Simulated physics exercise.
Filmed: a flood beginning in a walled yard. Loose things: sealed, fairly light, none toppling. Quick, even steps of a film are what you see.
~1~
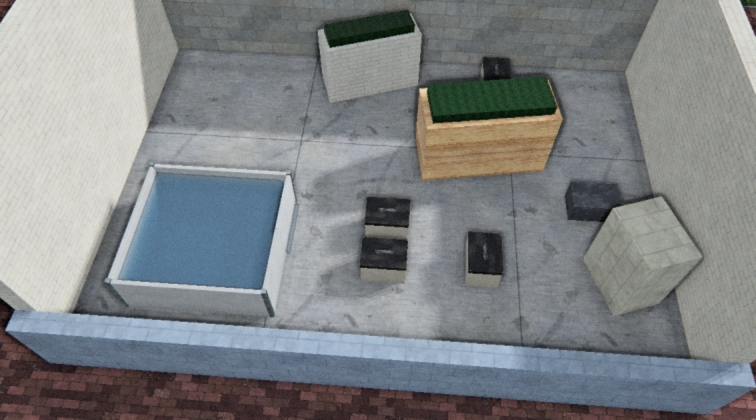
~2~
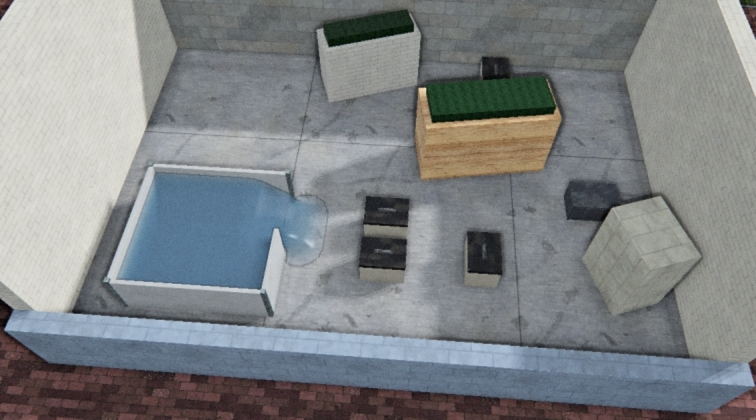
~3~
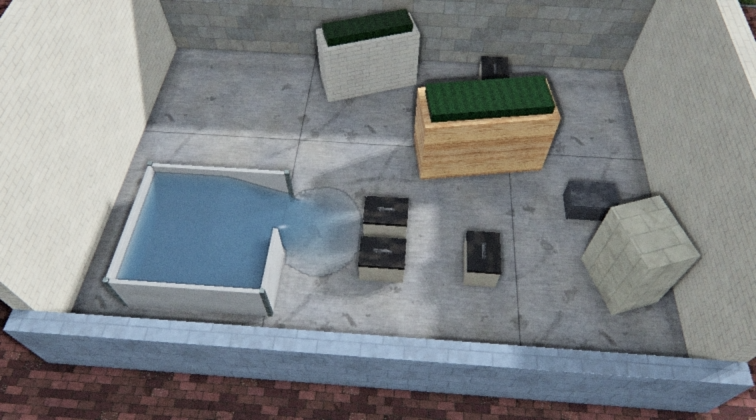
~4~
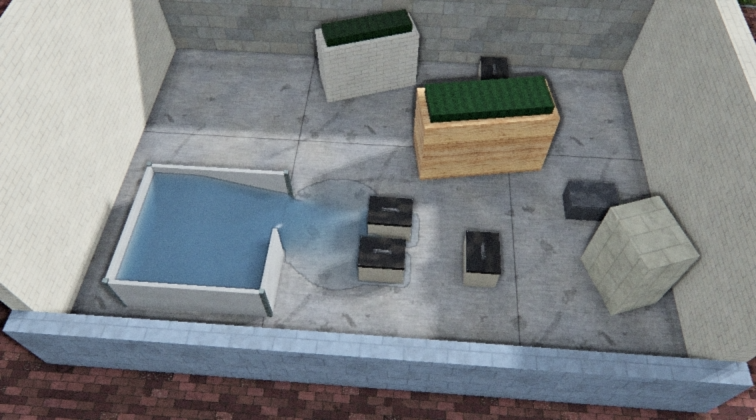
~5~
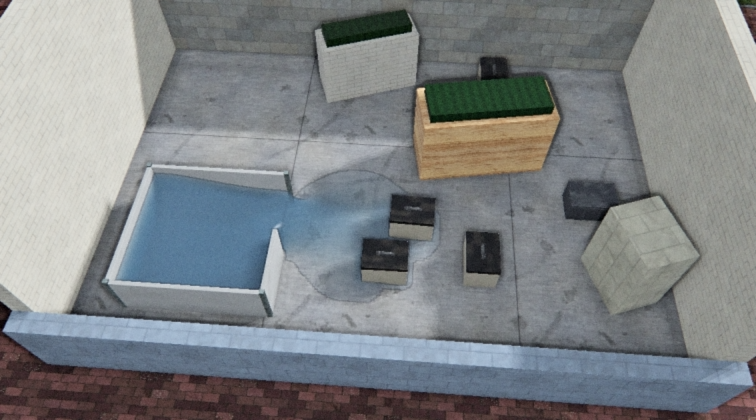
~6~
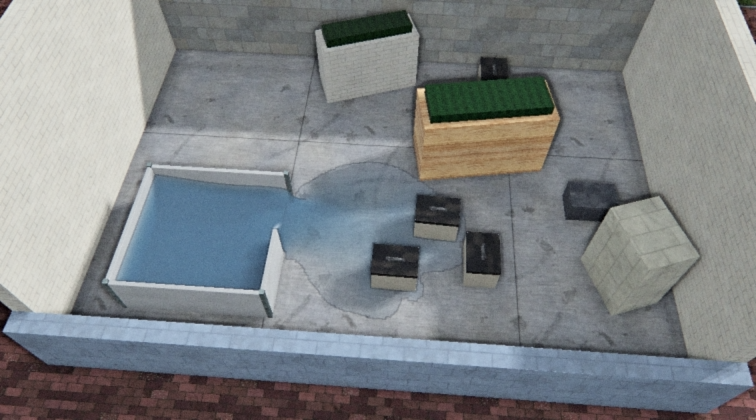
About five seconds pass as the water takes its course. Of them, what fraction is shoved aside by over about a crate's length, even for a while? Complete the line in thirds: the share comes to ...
The share comes to at least two thirds.
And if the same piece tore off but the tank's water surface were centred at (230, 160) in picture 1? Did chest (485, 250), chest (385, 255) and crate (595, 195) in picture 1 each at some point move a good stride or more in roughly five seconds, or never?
First displaced far, then never went far, then never went far.
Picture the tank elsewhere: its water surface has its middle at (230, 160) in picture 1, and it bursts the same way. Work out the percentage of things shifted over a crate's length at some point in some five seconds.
Some 60 per cent.
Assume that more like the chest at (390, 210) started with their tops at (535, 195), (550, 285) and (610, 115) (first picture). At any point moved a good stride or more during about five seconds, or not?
Listed in sequence, the answers are displaced a stride, displaced a stride and displaced a stride.
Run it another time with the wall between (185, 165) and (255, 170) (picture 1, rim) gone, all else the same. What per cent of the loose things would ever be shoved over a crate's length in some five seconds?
Around 20 in a hundred.
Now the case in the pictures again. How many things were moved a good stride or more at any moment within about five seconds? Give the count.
I count 5 of them.
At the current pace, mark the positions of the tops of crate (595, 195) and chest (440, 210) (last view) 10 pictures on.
My guess is around (625, 196) and around (589, 216).
A moment on, 2 of 5 are well off their spots; 0 afloat.
Next, 3 of 5 are well off their spots; 3 afloat.
Later, 4 of 5 are well off their spots; 4 afloat.
In the end, 5 of 5 are well off their spots, and 5 have been at some point; 4 afloat.
